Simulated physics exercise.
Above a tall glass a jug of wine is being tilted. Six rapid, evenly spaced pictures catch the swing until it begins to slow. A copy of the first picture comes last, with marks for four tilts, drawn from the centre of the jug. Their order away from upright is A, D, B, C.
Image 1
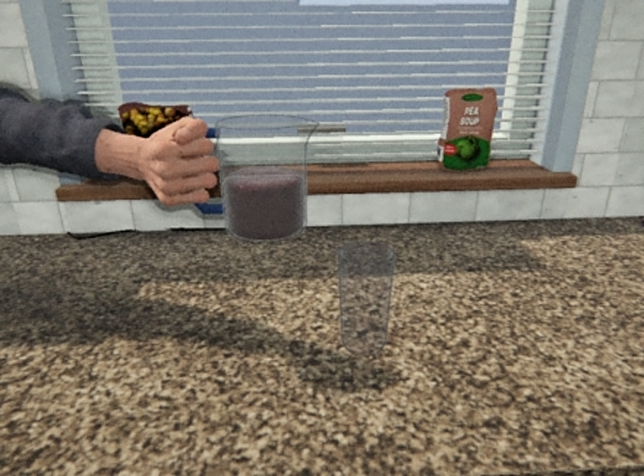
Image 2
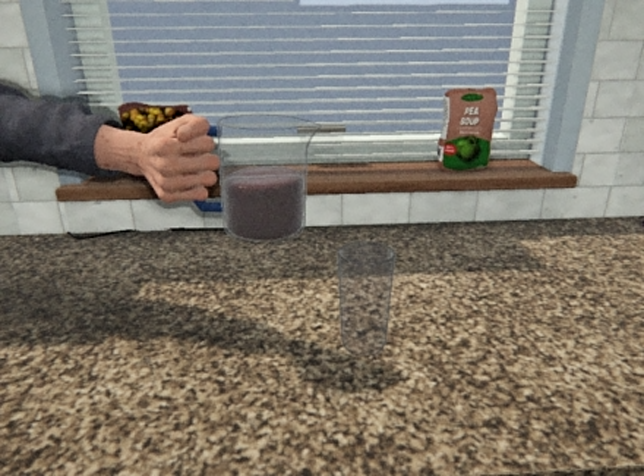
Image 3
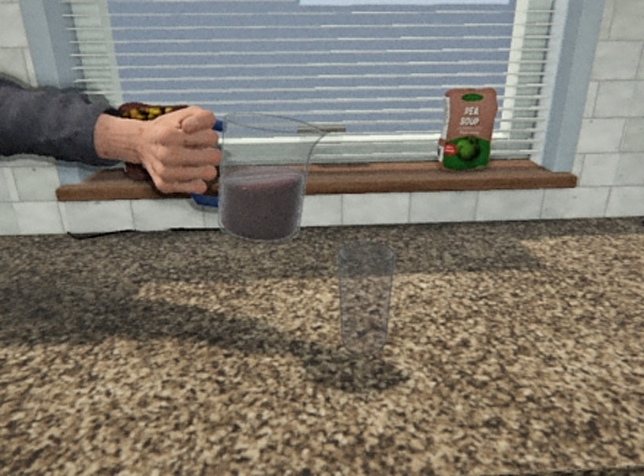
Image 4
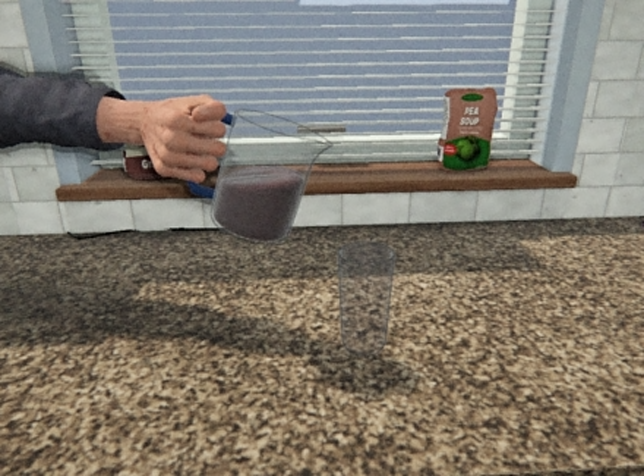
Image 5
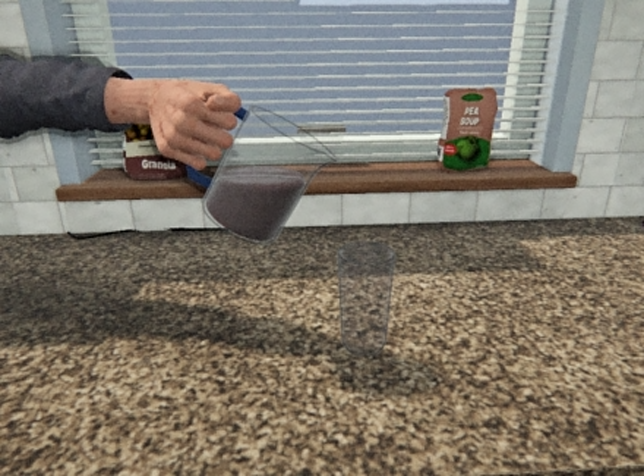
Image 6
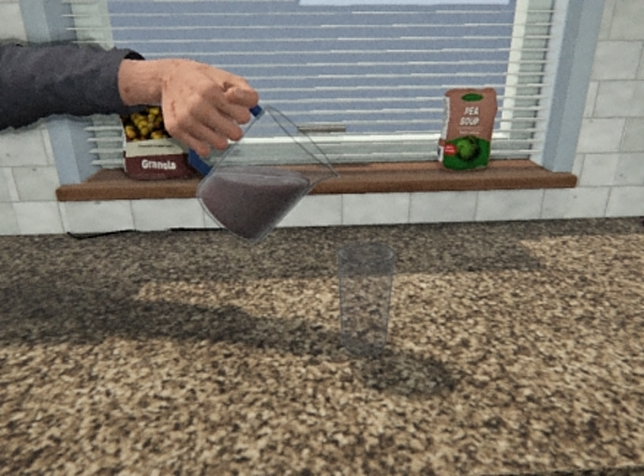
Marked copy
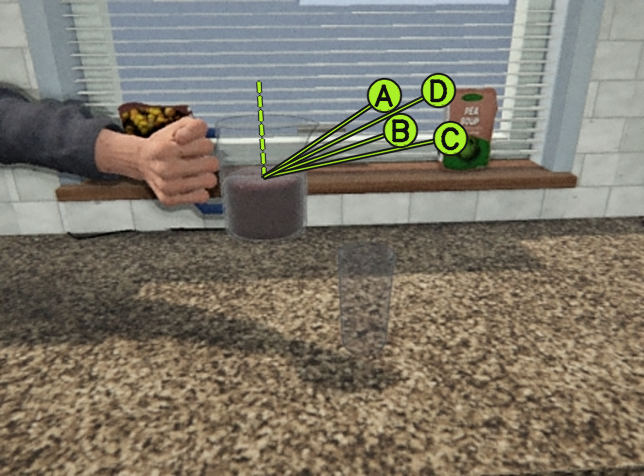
A hand held a clear jug of dark purplish liquid above a tall empty glass on a speckled counter, then gradually tilted it to the right, with nothing leaving the jug.
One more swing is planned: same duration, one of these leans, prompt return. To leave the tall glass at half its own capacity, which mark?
The best mark is C.
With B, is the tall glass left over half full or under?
Under.
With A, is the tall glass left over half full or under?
Under half.
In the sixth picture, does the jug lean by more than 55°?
No.
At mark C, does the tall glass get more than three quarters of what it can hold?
No.
On the marked copy, A at (370, 105); B at (383, 135); C at (434, 141); D at (423, 97).
If A is chosen, the tall glass ends with about 8 % of what it can hold.
If B is chosen, the tall glass ends with about 33 % of what it can hold; 3 % of the wine is spilt.
If C is chosen, the tall glass ends with about 49 % of what it can hold; 3 % of the wine is spilt.
If D is chosen, the tall glass ends with about 20 % of what it can hold.
